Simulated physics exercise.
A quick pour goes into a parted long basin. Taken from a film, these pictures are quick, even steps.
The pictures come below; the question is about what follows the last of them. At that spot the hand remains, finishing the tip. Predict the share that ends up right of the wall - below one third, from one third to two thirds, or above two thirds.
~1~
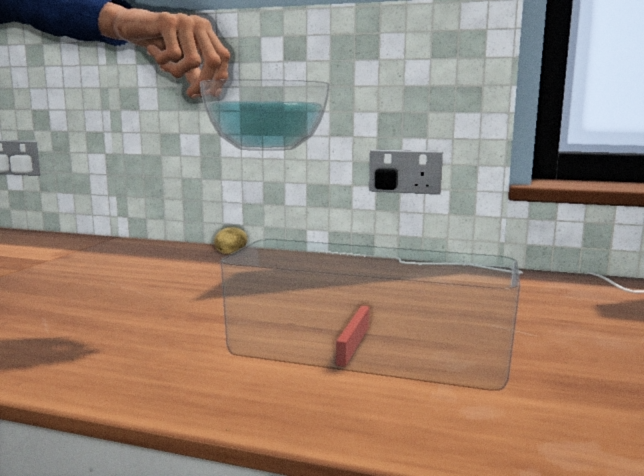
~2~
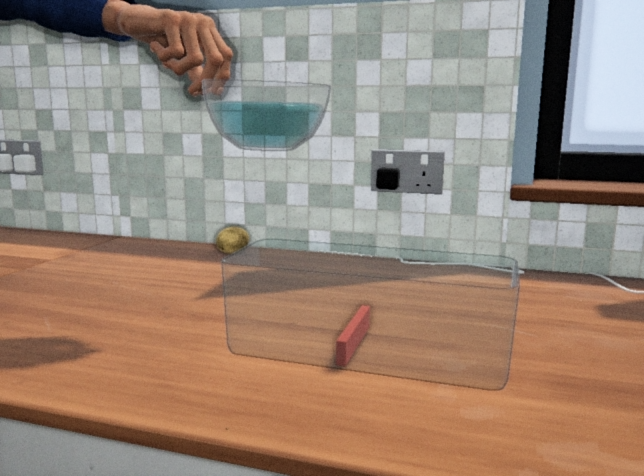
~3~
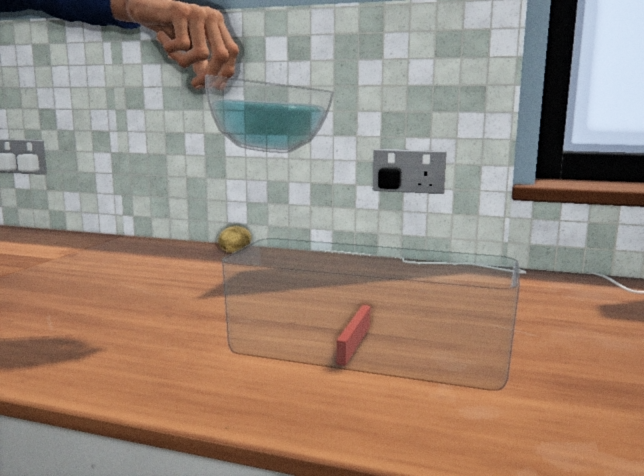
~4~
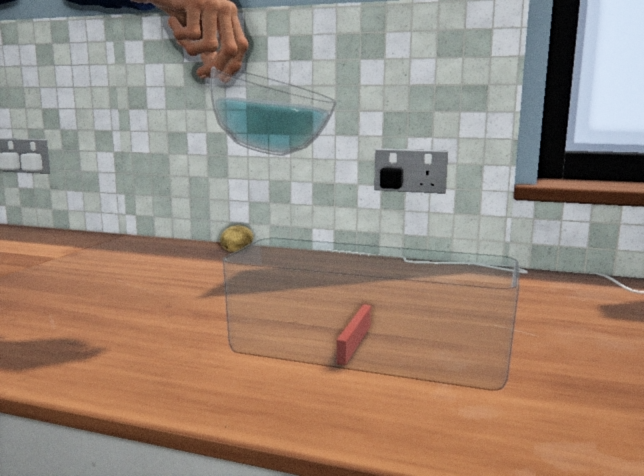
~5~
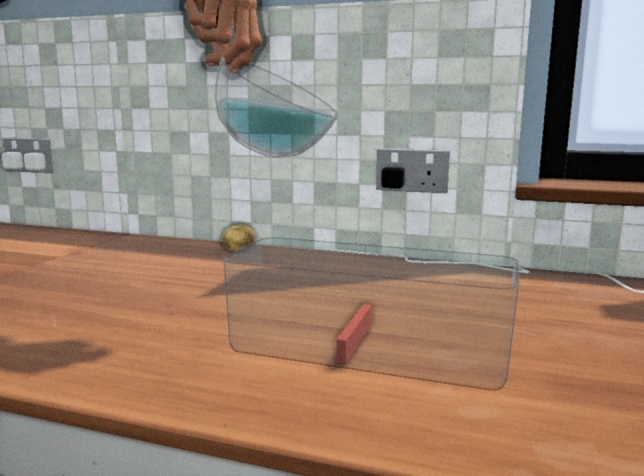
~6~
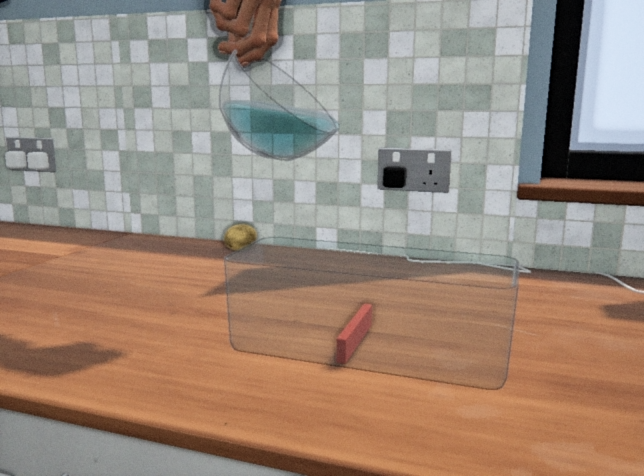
The share is from one third to two thirds.
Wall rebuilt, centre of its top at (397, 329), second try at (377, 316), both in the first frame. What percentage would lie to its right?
Roughly 30 % and 20 %.
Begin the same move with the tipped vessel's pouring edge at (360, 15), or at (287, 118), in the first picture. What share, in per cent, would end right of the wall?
First try: About 70 %; second try: About 35 %.
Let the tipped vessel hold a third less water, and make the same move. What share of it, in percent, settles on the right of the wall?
Some 45 per cent.
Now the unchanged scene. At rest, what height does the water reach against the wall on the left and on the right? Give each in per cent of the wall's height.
On the left it's around 40 per cent; on the right, 40 per cent.
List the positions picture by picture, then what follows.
It leans 0°; its right rim is at (326, 85); the water meets the walls at (216, 104) and (323, 105); the long basin's rim runs from (241, 251) to (517, 274); the wall's top is at (354, 324), in the first picture.
It leans 2°; its right rim is at (327, 87); the water meets the walls at (217, 103) and (323, 105), in the second picture.
It leans 7°; its right rim is at (330, 93); the water meets the walls at (220, 101) and (325, 108), in the third picture.
It leans 16°; its right rim is at (332, 104); the water meets the walls at (224, 99) and (328, 111), in the fourth picture.
It leans 27°; its right rim is at (333, 118); the water meets the walls at (227, 99) and (333, 116), in the fifth picture.
It leans 41°; its right rim is at (331, 134); the water meets the walls at (231, 103) and (322, 116); 3 per cent is over the edge, in the sixth picture.
A moment on, the tilt is 115° and 4 per cent is still to pour, 9 is left of the wall and 40 right of it.
Next, the tilt is 122° and 0 per cent is still to pour, 42 is left of the wall and 54 right of it.
Then the tilt is 122° and 0 per cent is still to pour, 39 is left of the wall and 56 right of it.
Later the tilt is 122° and 0 per cent is still to pour, 40 is left of the wall and 56 right of it.
At rest 40 per cent lies left of the wall, 56 right of it and 4 outside.
